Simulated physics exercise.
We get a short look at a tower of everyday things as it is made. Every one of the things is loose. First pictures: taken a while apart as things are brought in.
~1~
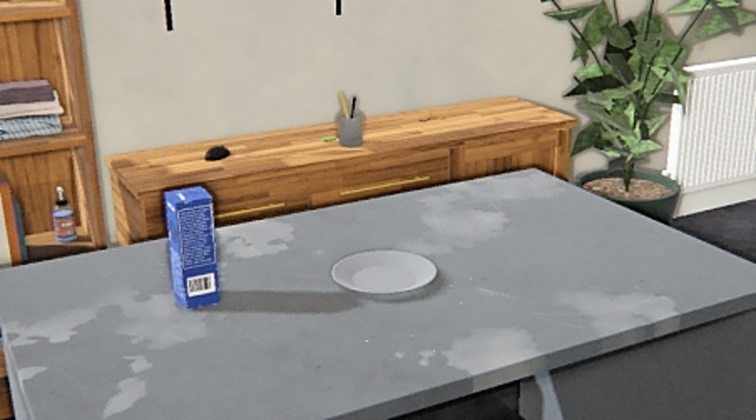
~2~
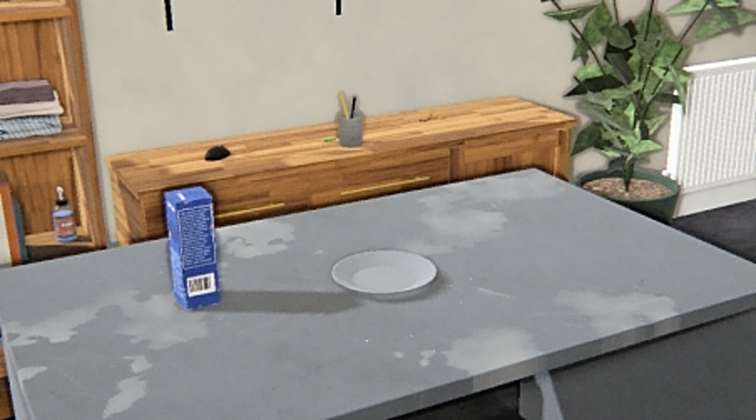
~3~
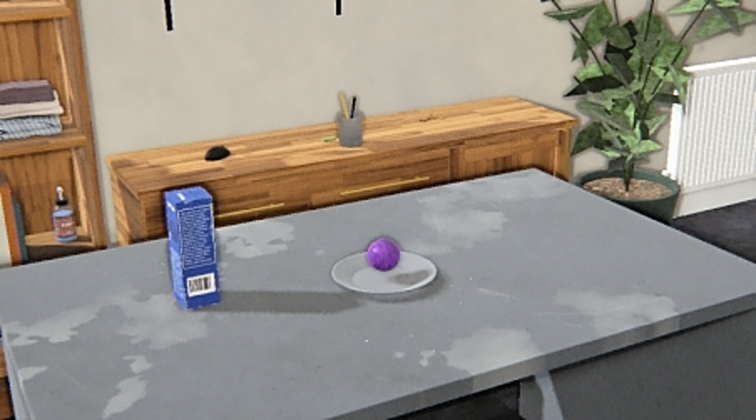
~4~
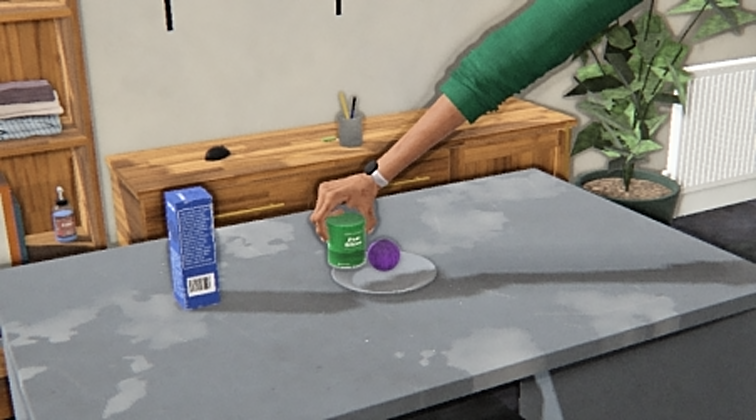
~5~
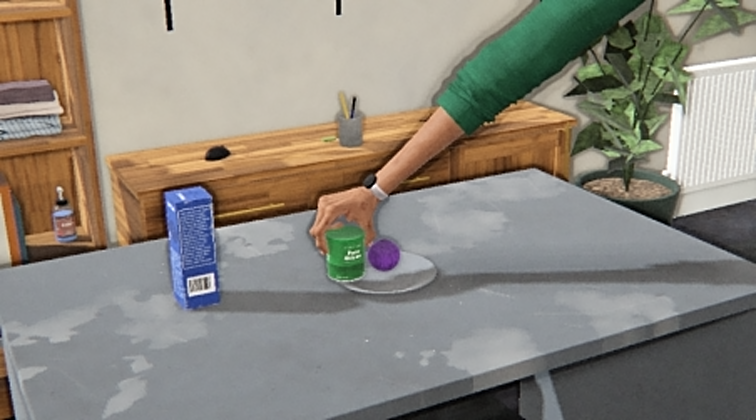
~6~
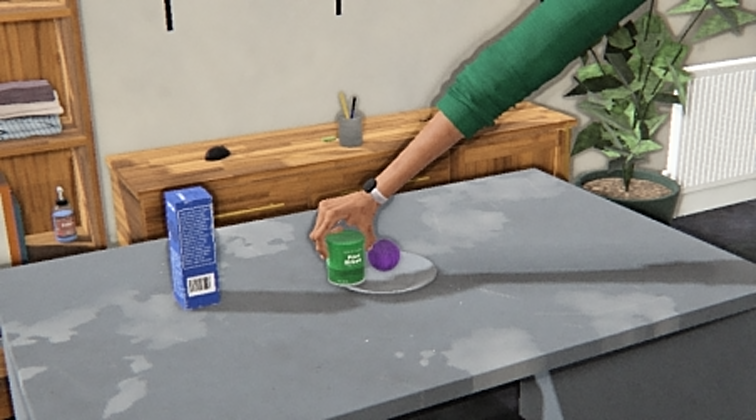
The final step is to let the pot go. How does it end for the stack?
The pile rests steadily.
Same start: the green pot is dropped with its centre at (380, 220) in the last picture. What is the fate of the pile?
The pile tumbles.
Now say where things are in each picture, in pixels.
The last thing is not in view yet, in the first picture.
The last thing is not in view yet; blue carton (193, 248), in the second picture.
The last thing is not in view yet; grey plate (384, 276), in the third picture.
Coming down; green pot (346, 241); purple onion (384, 255), in the fourth picture.
Coming down; green pot (346, 254); blue carton (193, 248), in the fifth picture.
In place under the hand; green pot (346, 258), in the sixth picture.
Then, 0.30 s after the last picture, nothing has stirred.
Then, 0.70 s after the last picture, green pot resting near (346, 258).
At rest, all 4 in place. Seen from the same camera at the end, green pot near (346, 258). The pile keeps its balance.
